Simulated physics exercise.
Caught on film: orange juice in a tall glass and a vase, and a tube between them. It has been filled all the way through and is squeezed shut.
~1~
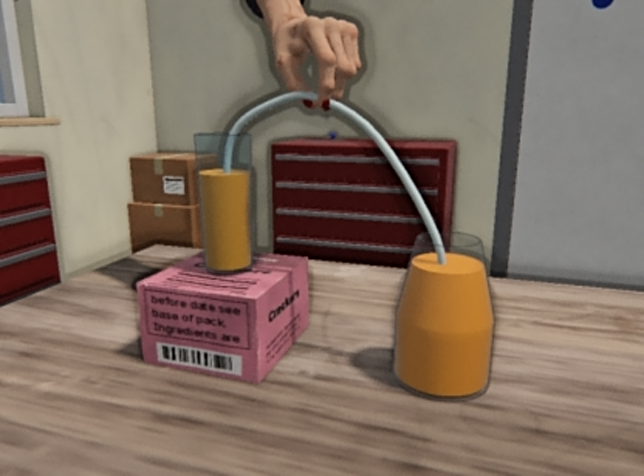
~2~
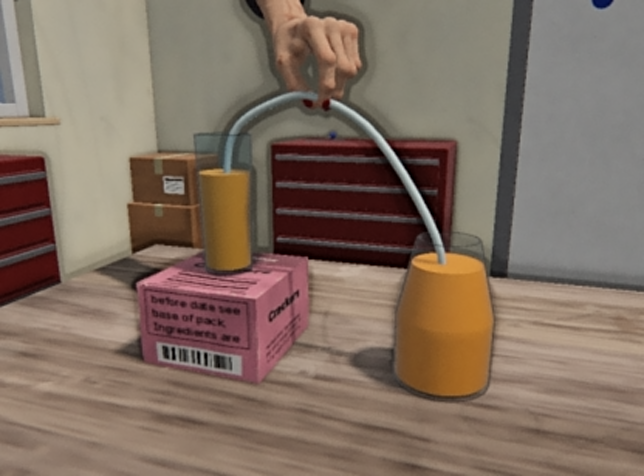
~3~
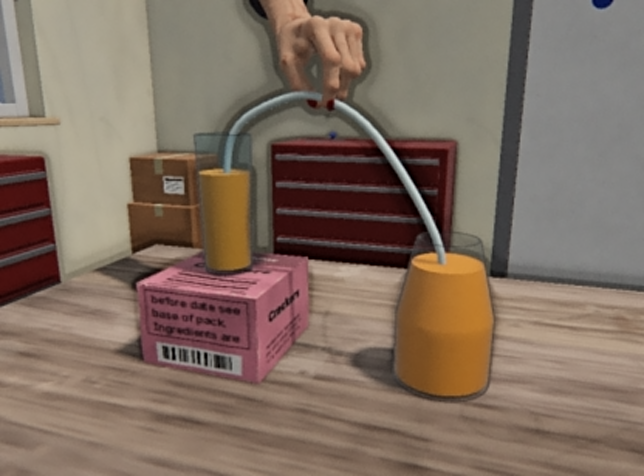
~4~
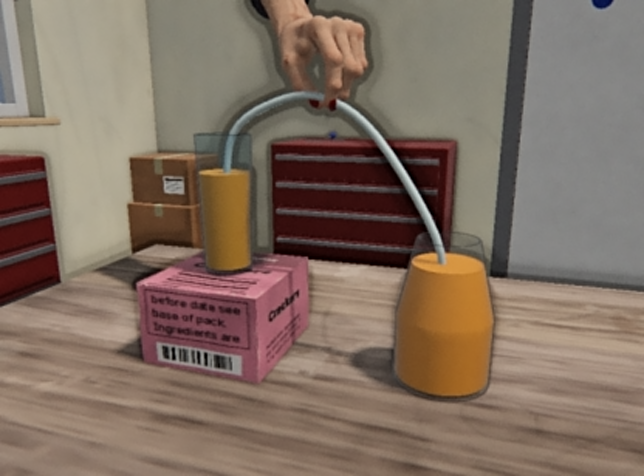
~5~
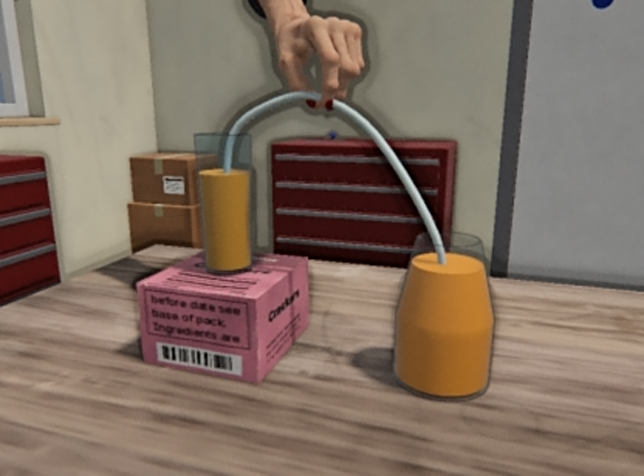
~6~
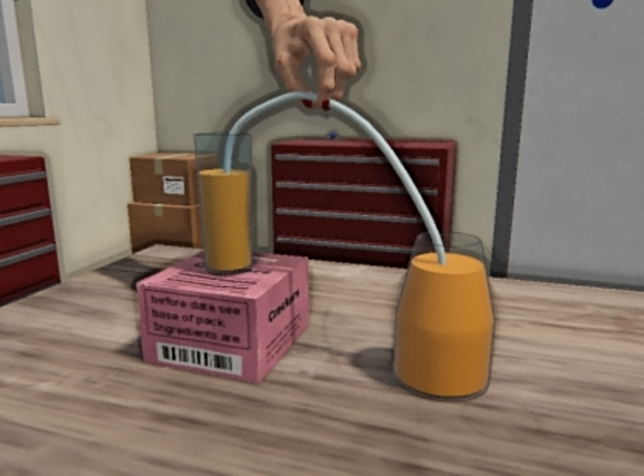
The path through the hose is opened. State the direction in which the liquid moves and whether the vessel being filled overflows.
Answer. Orange juice goes: Towards the right; receiving: Does overflow.
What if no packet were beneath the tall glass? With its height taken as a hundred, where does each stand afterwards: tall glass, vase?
In the order asked, around 75 and 80 per cent.
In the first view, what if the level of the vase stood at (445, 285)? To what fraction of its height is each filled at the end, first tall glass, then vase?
25 % then 90 %, roughly.
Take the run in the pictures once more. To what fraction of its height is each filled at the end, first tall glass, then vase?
35 per cent first, then 100 per cent, roughly.
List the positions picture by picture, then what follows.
The first picture shows nothing flows; tall glass (226, 200) about two thirds full, up on the packet; vase (445, 307) about three quarters full, on the top itself.
The second picture shows fingers on the hose; tall glass about two thirds full, surface at (225, 173); vase about three quarters full, surface at (447, 264).
The third picture shows still shut; tall glass (226, 200) about two thirds full; vase (445, 307) about three quarters full.
In the fourth picture, the hose is pinched; tall glass about two thirds full, surface at (225, 173); vase about three quarters full, surface at (447, 264).
The fifth picture shows nothing flows; tall glass (226, 200) about two thirds full, up on the packet; vase (445, 307) about three quarters full, on the top itself.
The sixth picture shows fingers on the hose; tall glass about two thirds full, surface at (225, 173); vase about three quarters full, surface at (447, 264).
Next, the tall glass is about two thirds full; the vase is nearly full.
After that, the tall glass is about half full; the vase is full to the brim; the lower one has run over.
Finally, the tall glass is about a third full; the vase is full to the brim; the lower one has run over; the two surfaces are level.
